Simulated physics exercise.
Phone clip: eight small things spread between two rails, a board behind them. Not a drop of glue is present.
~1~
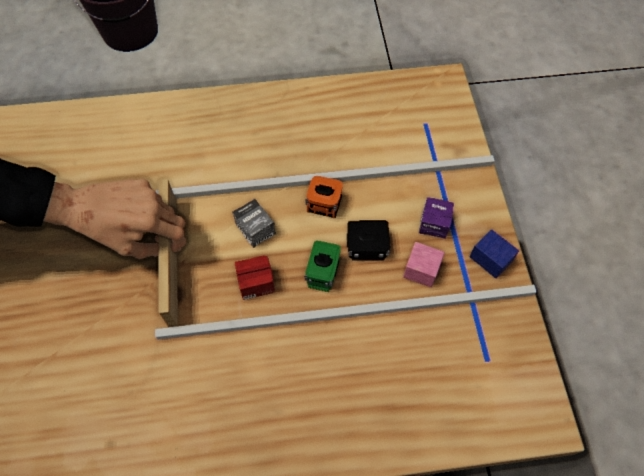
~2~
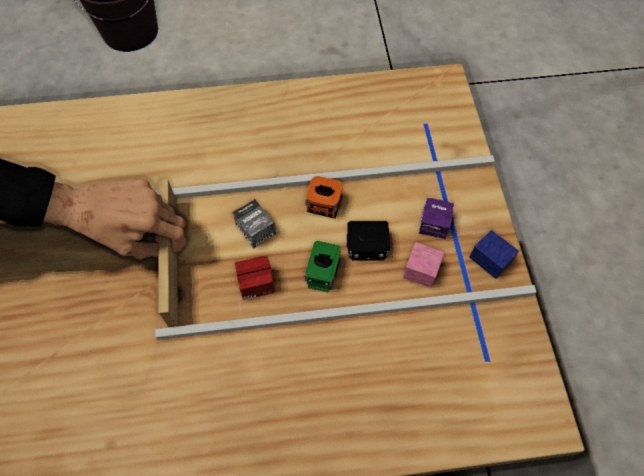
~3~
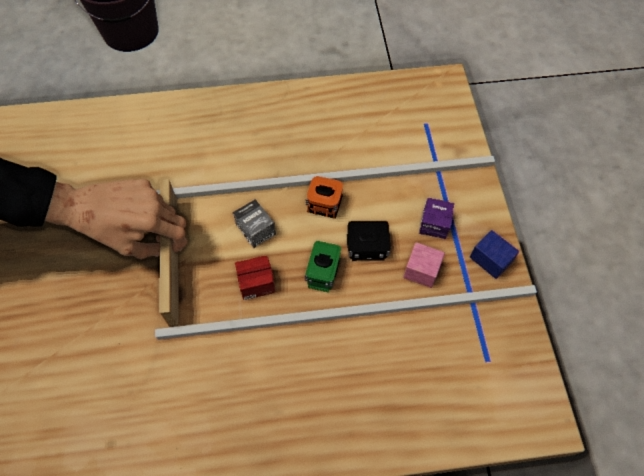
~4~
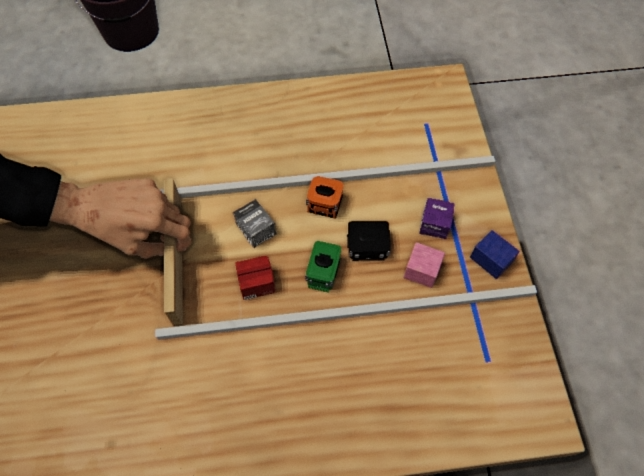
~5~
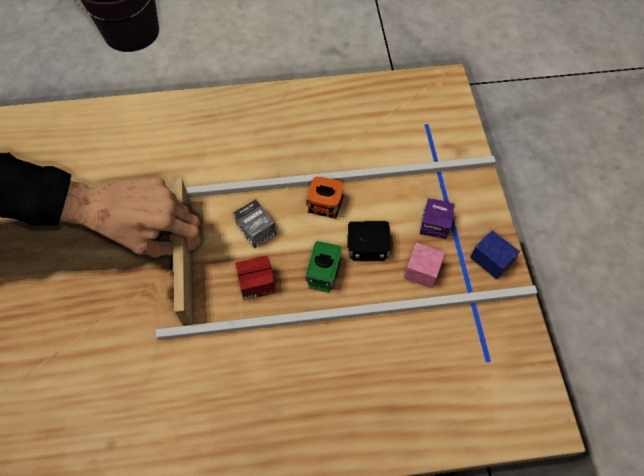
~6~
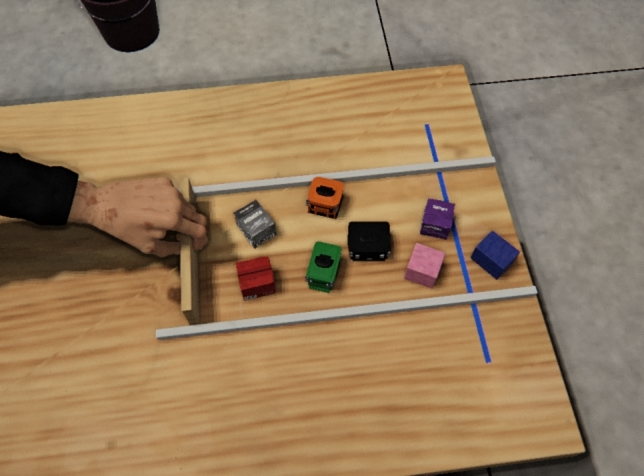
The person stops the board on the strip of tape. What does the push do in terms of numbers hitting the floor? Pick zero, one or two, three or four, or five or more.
It sends one or two to the floor.
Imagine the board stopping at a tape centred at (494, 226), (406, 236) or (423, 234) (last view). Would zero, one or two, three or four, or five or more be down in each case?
Going through the tapes in order, the count is five or over, then none, then either one or two.
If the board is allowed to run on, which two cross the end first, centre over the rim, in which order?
First comes the blue block, followed by the pink block.
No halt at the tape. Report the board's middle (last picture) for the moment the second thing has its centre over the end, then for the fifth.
About (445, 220), then (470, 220).
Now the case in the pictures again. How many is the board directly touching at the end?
So the total is 3.
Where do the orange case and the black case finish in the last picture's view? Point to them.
The orange case settles near (460, 180); as for the black case, near (497, 212).
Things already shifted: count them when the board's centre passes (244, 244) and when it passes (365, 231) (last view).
That makes 2 at the first spot and 7 at the second.
Soon after, none off yet; blue block at rest near (495, 255); purple box at rest near (437, 219); pink block at rest near (424, 266).
Then, none off yet; blue block at rest near (495, 255); purple box moved about its own width near (455, 212); pink block moving near (434, 264).
Further on, none off yet; blue block tipped a little near (530, 252); purple box moved well along near (484, 188); pink block moved well along near (500, 255).
At rest, the number that fall off is one or two; fallen, pink block and blue block.
